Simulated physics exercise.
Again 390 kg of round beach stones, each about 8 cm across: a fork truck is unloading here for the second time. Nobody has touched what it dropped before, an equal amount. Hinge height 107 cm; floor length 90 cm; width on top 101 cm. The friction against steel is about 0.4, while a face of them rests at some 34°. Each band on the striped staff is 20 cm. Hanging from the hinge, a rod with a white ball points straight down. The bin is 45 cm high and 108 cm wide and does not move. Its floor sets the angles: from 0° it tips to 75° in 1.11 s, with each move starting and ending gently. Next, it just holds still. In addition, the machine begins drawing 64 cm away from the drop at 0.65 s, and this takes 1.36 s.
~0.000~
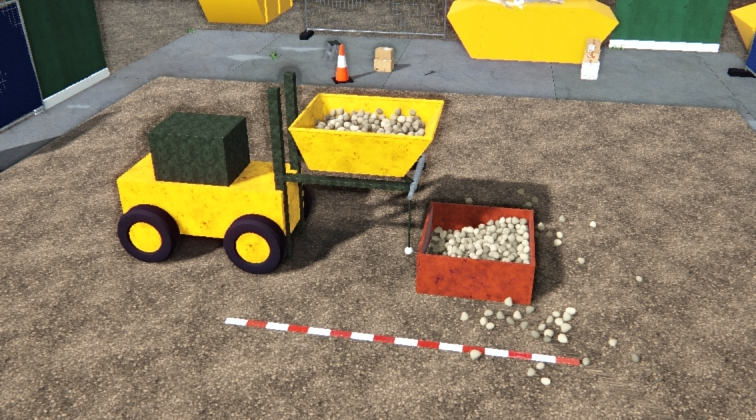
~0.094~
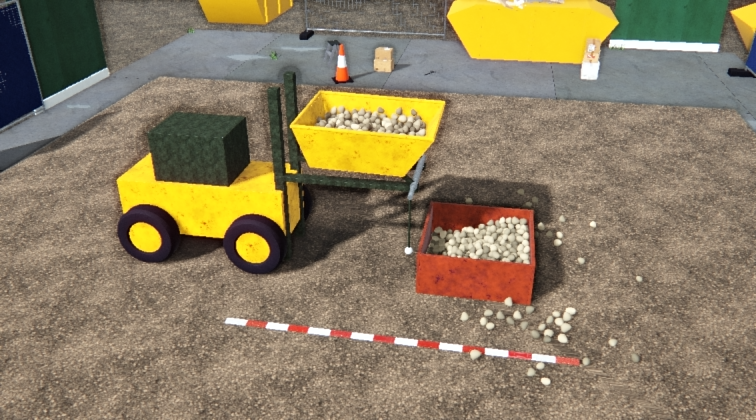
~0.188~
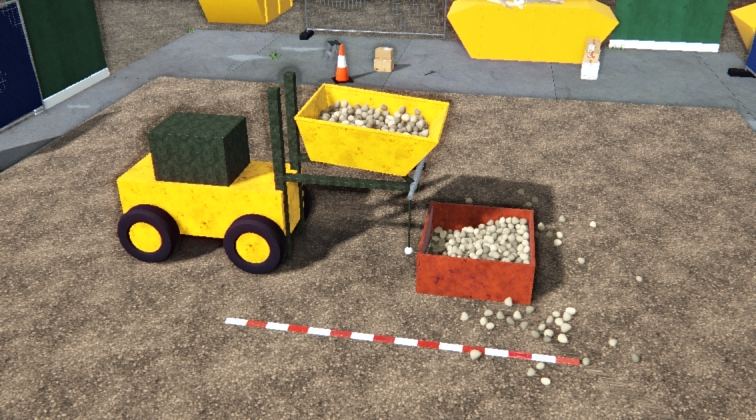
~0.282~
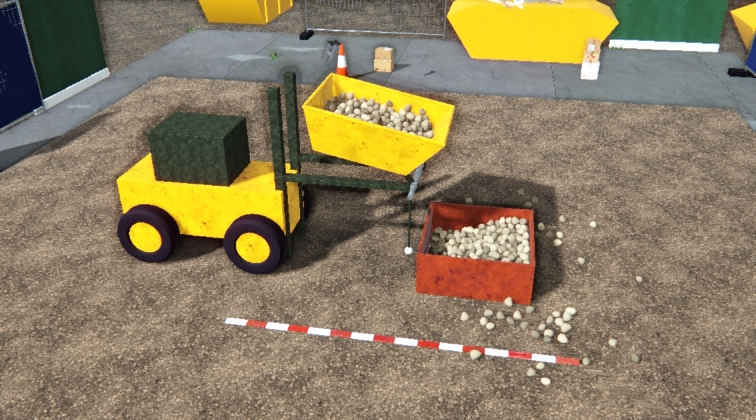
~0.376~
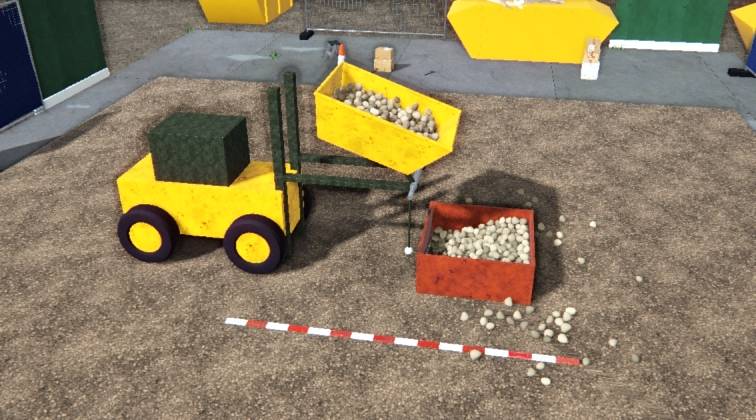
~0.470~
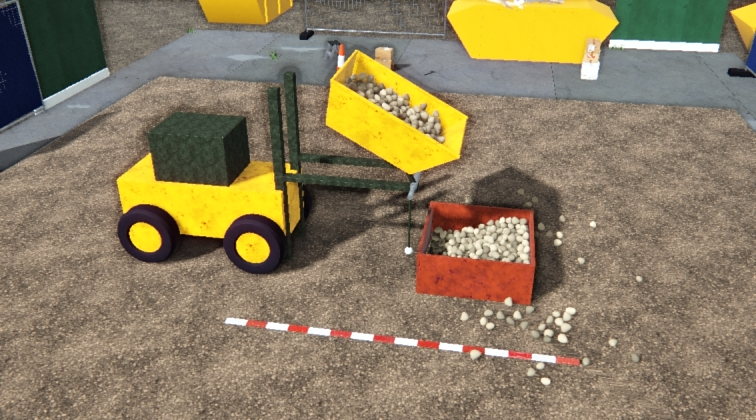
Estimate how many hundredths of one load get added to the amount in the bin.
About 77 hundredths.
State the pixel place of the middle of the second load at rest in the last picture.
Their middle is at about (486, 246).
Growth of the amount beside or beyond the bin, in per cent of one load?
About 20 per cent.
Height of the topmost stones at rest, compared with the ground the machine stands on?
It reaches near 56 cm up from the ground.
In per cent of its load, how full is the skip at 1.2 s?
About 55 percent.
After 0.8 s the floor is at 63°; in per cent of one load, 100 in the skip, 91 in the bin, 9 beside or beyond the bin; the foremost stones are at (623, 298).
After 1.2 s the floor is at 75°; in per cent of one load, 54 in the skip, 133 in the bin, 13 beside or beyond the bin; the foremost stones are at (623, 298).
After 2.5 s the floor is at 75°; in per cent of one load, 0 in the skip, 1 short of the bin, 168 in the bin, 31 beside or beyond the bin; the foremost stones are at (707, 293).
After 5.1 s the floor is at 75°; in per cent of one load, 0 in the skip, 1 short of the bin, 168 in the bin, 31 beside or beyond the bin; the foremost stones are at (715, 292). Net gain in the bin, 77.
